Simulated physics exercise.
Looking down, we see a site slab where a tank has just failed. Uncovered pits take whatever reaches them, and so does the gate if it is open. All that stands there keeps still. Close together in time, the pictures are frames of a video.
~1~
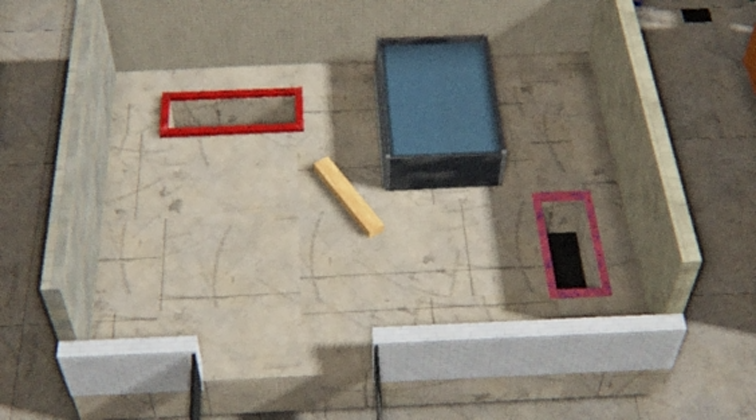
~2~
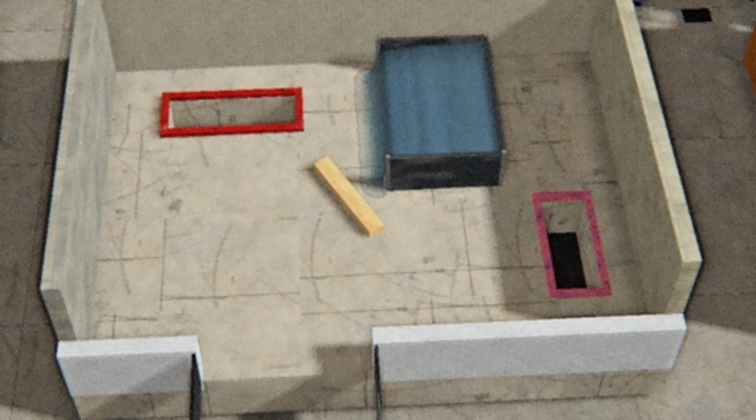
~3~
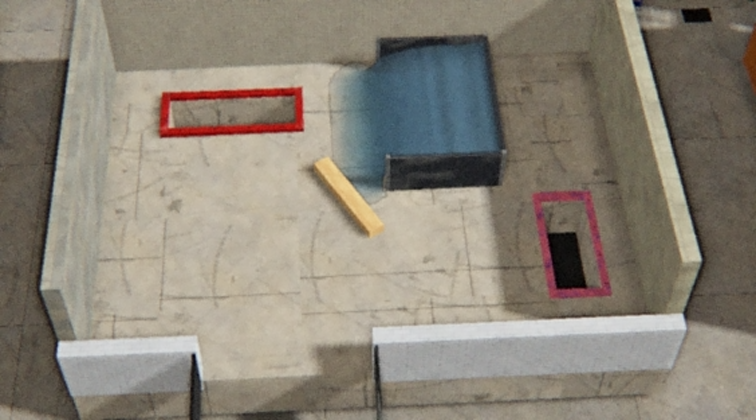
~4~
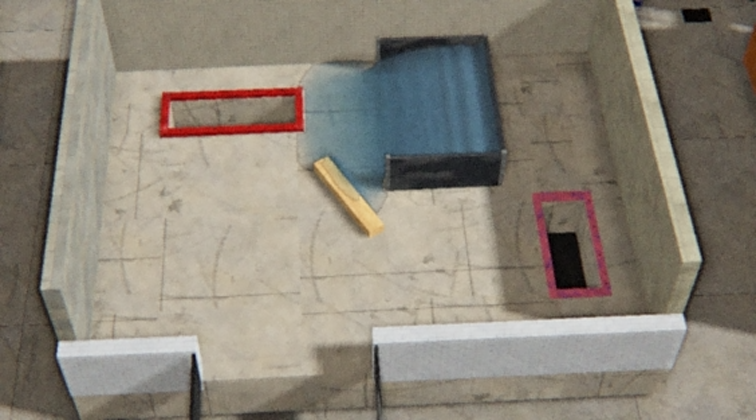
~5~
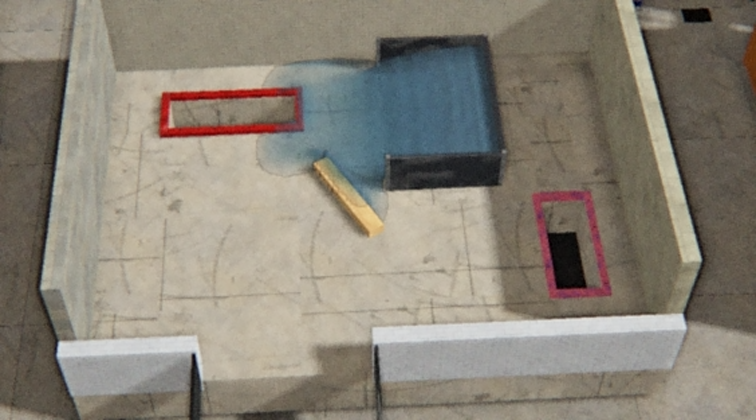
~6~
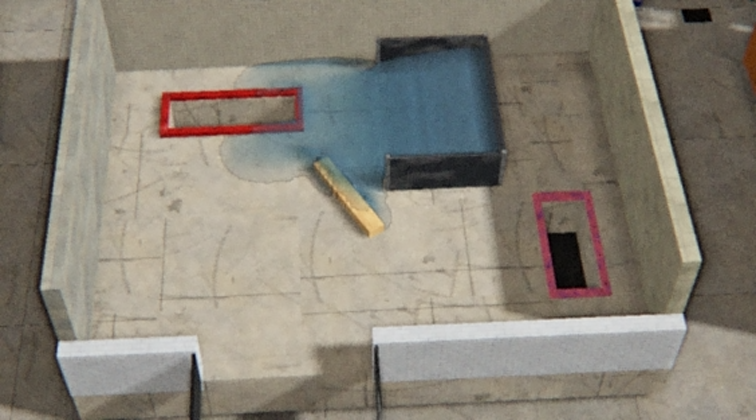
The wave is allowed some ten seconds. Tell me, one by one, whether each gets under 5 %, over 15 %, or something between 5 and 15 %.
The gate sits in the mid range, the pink pit stays lower than five per cent, the red pit goes higher than fifteen per cent.
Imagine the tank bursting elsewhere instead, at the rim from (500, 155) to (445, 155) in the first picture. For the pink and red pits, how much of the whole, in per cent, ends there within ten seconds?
I'd say the pink pit gets around 15 percent and the red pit around 0 percent.
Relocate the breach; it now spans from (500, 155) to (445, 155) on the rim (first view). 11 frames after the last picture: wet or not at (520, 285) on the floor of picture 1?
Short answer - sodden.
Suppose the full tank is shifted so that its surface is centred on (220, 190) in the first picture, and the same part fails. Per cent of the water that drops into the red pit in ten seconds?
Share in the red pit - 6 in a hundred.
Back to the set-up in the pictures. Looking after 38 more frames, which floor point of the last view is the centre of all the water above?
The water's middle lies around (274, 202).
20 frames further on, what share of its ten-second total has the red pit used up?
Share by then: About 95 in a hundred.
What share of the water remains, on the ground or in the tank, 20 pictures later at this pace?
I'd say roughly 80 percent.
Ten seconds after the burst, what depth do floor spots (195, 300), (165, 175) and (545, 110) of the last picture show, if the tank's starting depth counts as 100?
The depth comes out near 10, 10 and 2 per cent.
A moment on, water covers 35 % of the floor; the gate 0 %, the pink pit 0 %, the red pit 8 %.
Next, water covers 50 % of the floor; the gate 0 %, the pink pit 0 %, the red pit 15 %.
Then, water covers 55 % of the floor; the gate 0 %, the pink pit 0 %, the red pit 20 %.
Later, water covers 75 % of the floor; the gate 3 %, the pink pit 0 %, the red pit 22 %.
In the end, water covers 90 % of the floor; the gate 13 %, the pink pit 0 %, the red pit 22 %.
